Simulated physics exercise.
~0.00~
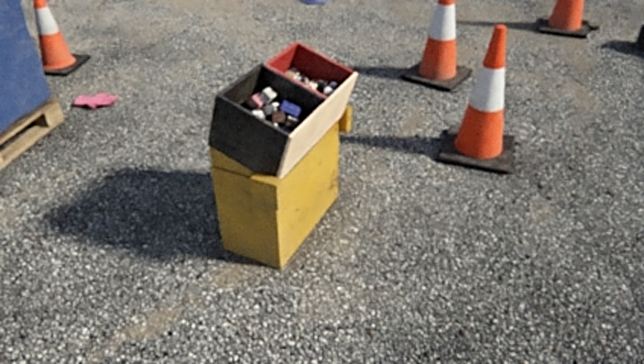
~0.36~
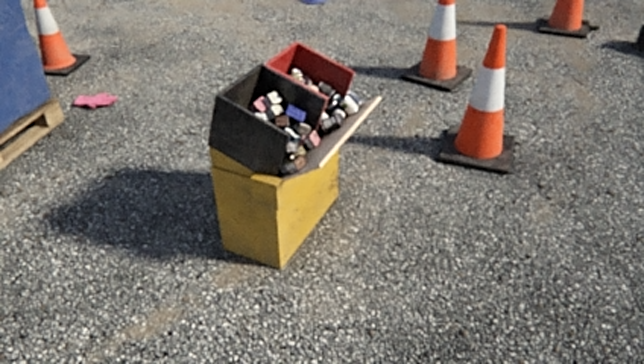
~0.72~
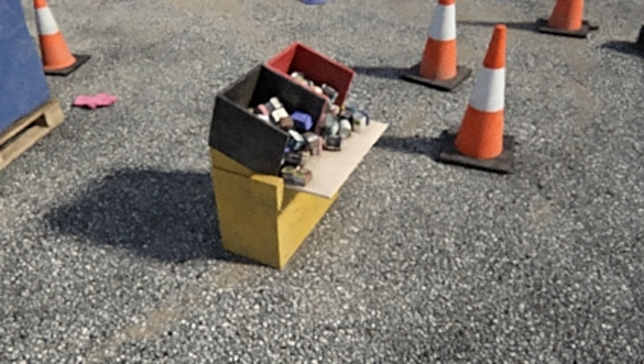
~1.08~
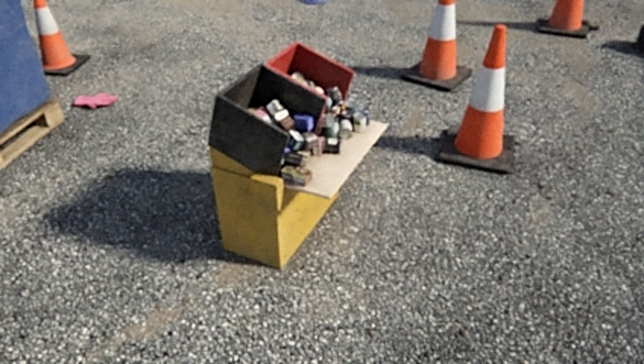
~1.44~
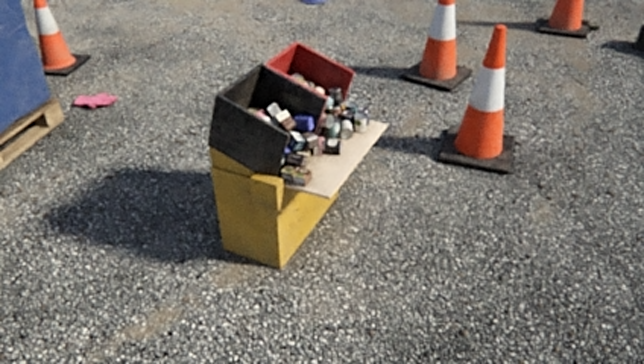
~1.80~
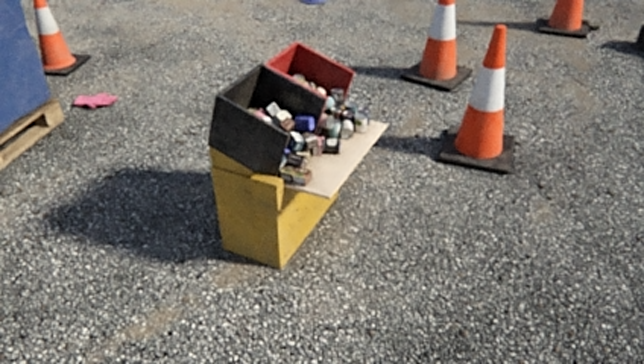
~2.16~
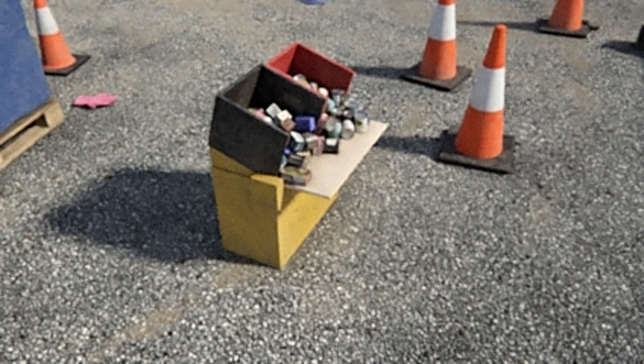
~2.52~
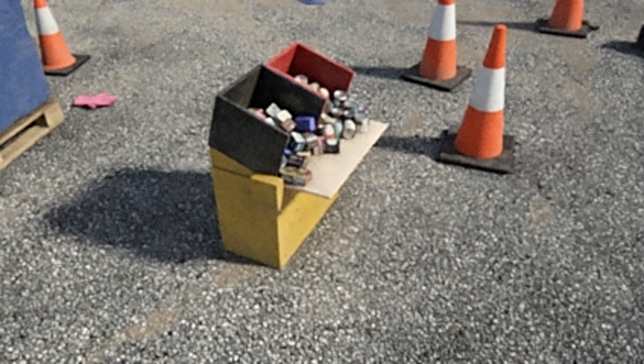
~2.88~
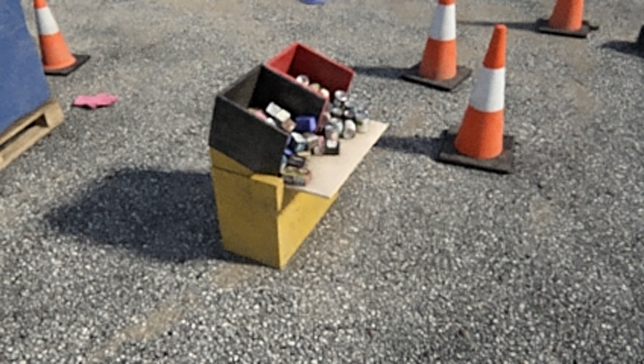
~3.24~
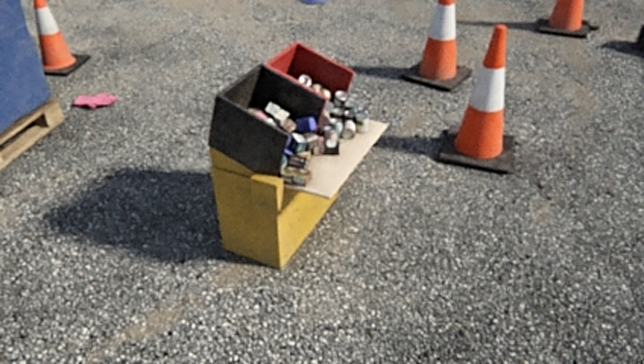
The clip opens on a black bin and a red bin, both loaded with small items, tilted on a yellow stand on sunlit gravel, with orange and white cones behind. A pale flap along their right side holds the load in. The flap swings outward and down, and small tins and cartons tumble after it. It comes to rest like a shelf, sticking out to the right, with a loose heap spread across its inner part. A few pieces shift and turn slightly, then settle. At the end the bins still stand in place, and nothing lies spilled on the gravel.
